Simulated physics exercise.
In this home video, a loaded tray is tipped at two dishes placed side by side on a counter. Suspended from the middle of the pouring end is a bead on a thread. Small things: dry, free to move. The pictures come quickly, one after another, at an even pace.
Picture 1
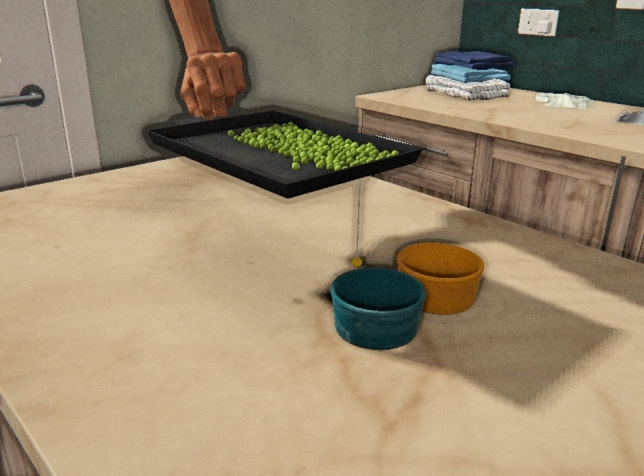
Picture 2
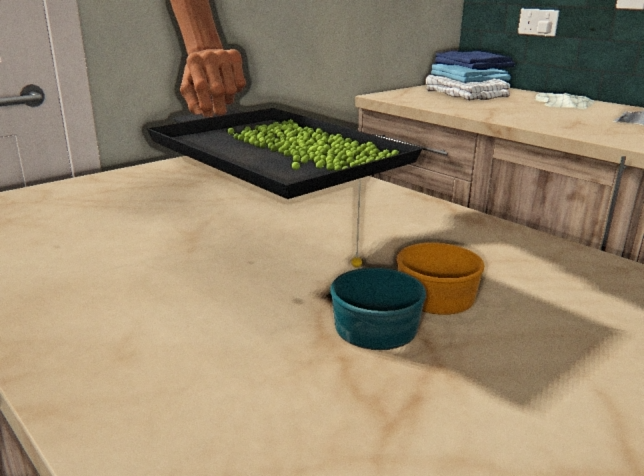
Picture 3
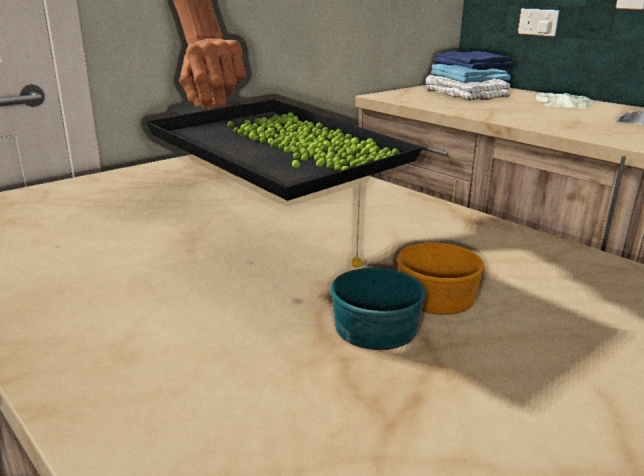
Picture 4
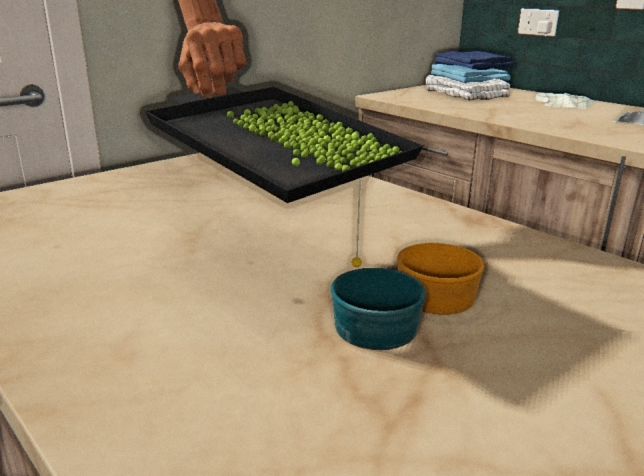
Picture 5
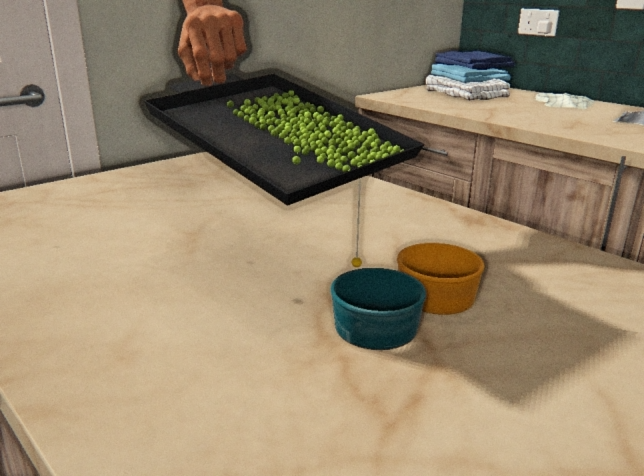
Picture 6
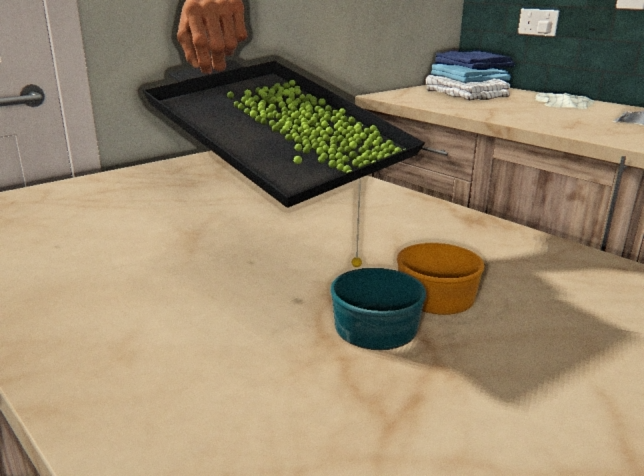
A hand slowly tilts a black tray of green peas above two small bowls.
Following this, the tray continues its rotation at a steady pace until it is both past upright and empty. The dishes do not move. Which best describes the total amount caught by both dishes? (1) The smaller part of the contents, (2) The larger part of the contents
1.
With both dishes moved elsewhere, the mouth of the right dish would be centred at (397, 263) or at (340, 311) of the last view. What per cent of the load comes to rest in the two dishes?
In turn 60 and 70 in a hundred.
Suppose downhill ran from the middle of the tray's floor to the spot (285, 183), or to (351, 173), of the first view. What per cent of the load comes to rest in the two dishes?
First case: 0 %; second case: 80 %.
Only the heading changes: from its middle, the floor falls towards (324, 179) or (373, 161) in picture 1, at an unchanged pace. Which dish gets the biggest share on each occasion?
Outcome one: The left side; outcome two: The right side.
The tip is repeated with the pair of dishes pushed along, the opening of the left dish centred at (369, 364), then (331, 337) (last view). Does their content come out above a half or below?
At the first place below a half, at the second not half.
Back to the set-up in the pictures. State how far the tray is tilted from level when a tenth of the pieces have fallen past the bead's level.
55 degrees.
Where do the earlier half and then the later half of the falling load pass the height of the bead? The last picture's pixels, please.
Around (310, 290) first; around (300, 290) second.
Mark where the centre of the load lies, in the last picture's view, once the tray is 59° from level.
I'd mark it close to (321, 175).
Soon after the last picture, tray tipped steeply; most on the tray; a small part outside both; a stray few in the air.
A little later, tray tipped right over; a stray few on the tray; about a quarter in the left dish; most outside both; a small part in the air.
Later still, tray tipped past a quarter turn; about a quarter in the left dish; most outside both.
At rest, tray tipped past a quarter turn; about a quarter in the left dish; none in the right dish; most outside both.
